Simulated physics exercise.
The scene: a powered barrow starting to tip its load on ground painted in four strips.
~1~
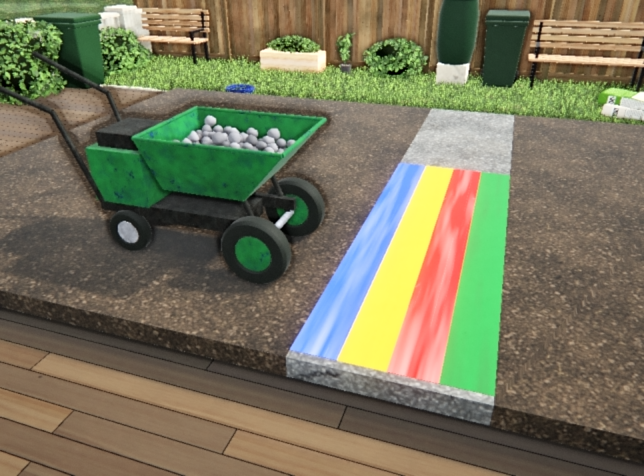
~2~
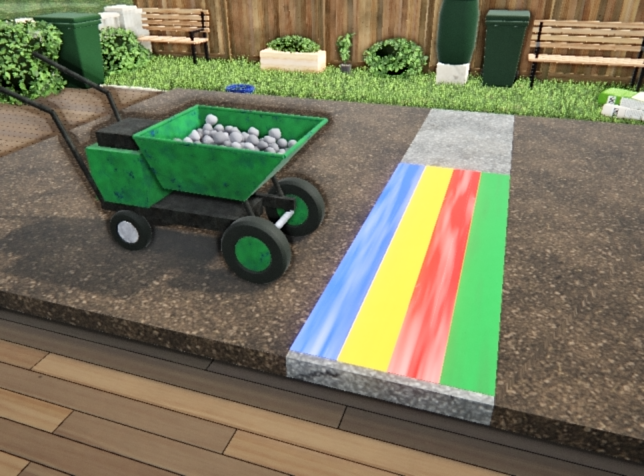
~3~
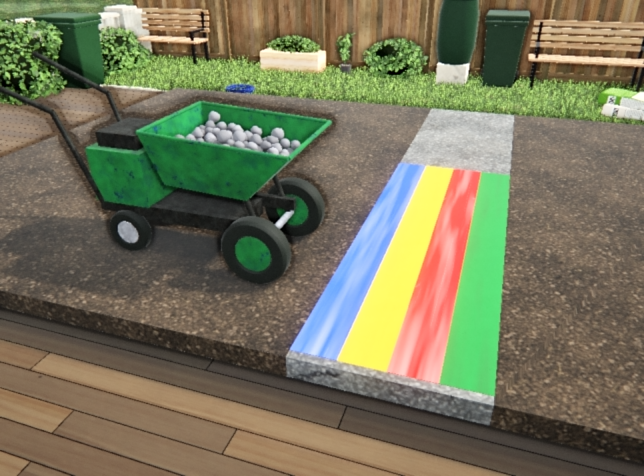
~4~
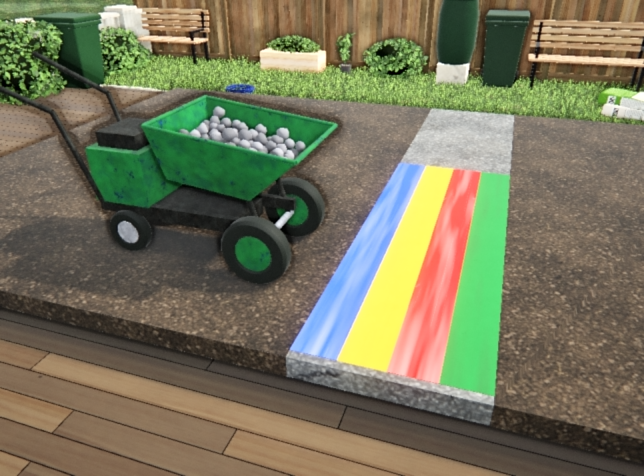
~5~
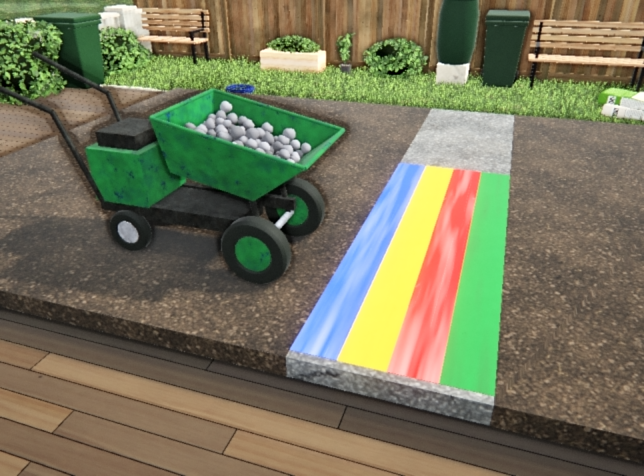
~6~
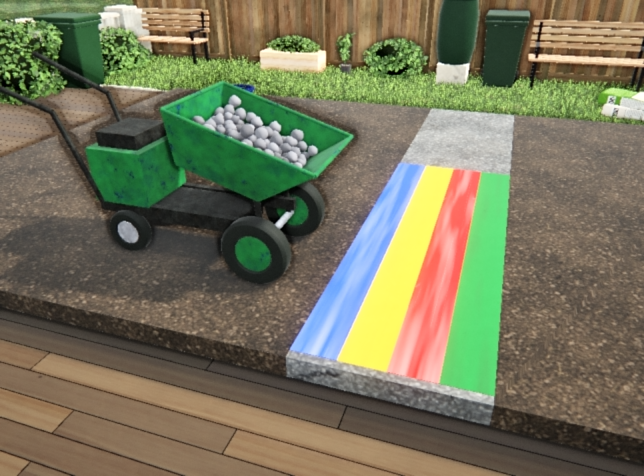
A green barrow's skip full of round grey stones tilts gradually rightward beside four coloured strips.
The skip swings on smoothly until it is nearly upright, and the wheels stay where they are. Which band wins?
The yellow strip carries the most.
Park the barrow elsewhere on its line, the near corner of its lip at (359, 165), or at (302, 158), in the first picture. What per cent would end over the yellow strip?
The first gives 0 %, the second 20 %.
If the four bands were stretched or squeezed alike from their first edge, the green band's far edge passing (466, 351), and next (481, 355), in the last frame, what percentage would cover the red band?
Near 30 % and 30 %.
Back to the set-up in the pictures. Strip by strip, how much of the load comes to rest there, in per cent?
In per cent, blue strip 0, yellow strip 40, red strip 30 and green strip 10.
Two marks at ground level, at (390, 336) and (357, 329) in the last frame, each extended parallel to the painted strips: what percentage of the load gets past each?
Near 50 % and 80 %.
Shortly afterwards, skip tipped steeply; the whole lot in the skip.
Next, skip tipped right over; the bulk in the skip; near a quarter over the yellow strip; only a few over the red strip.
Some moments later, skip tipped right over; near a quarter in the skip; only a few over the blue strip; near a third over the yellow strip; near a quarter over the red strip; a little over the green strip; only a few off the paint.
In the end, skip tipped right over; near a quarter in the skip; only a few over the blue strip; near a third over the yellow strip; near a quarter over the red strip; a little over the green strip; only a few off the paint.
